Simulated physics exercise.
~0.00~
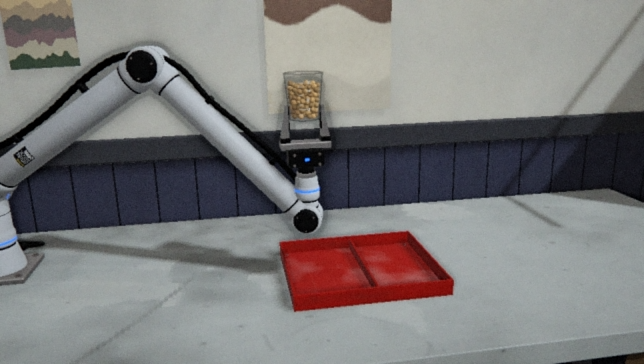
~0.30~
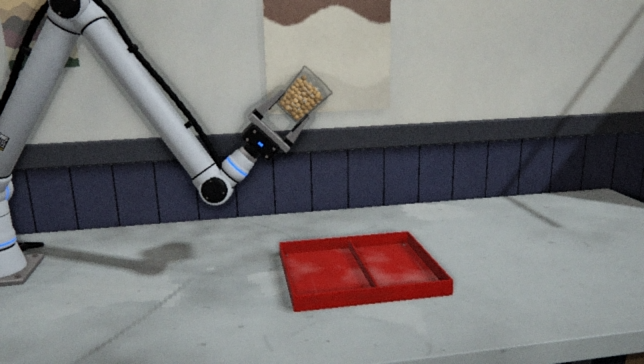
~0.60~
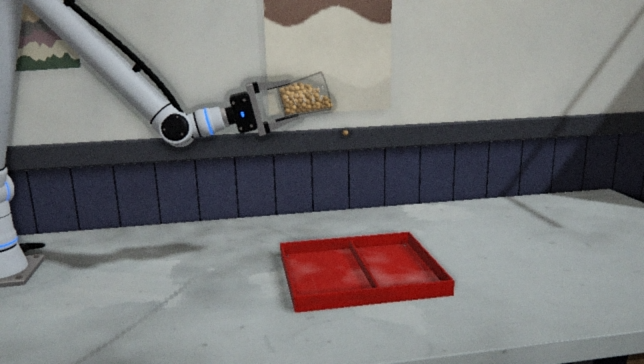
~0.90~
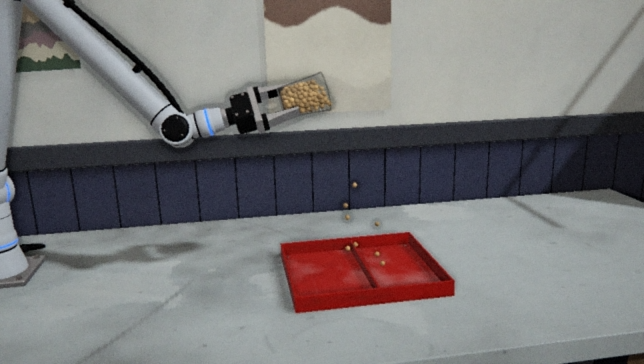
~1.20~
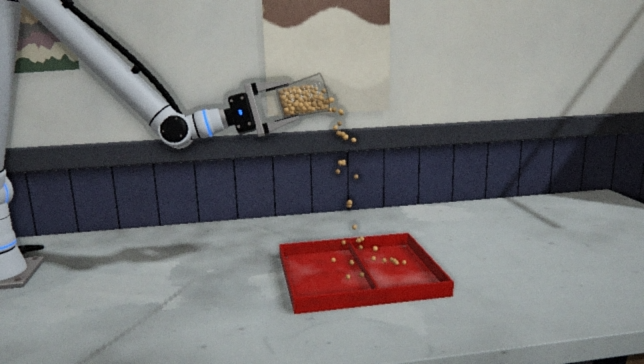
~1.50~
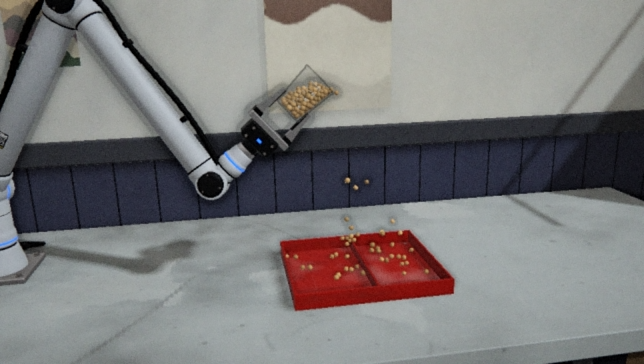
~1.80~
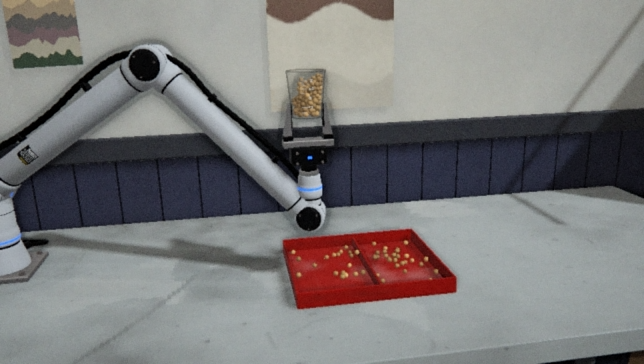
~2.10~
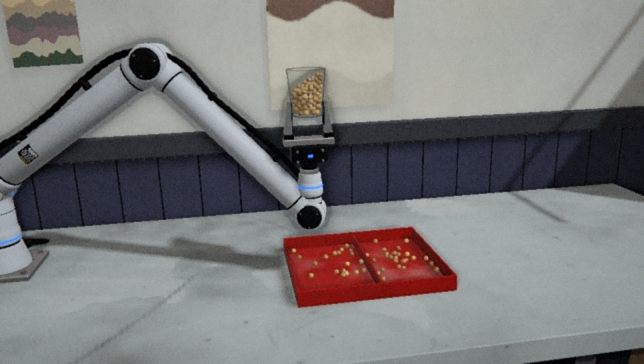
Robot arm tipping a clear cup of chickpeas, scattering some into both halves of a red divided tray, then returning it upright.
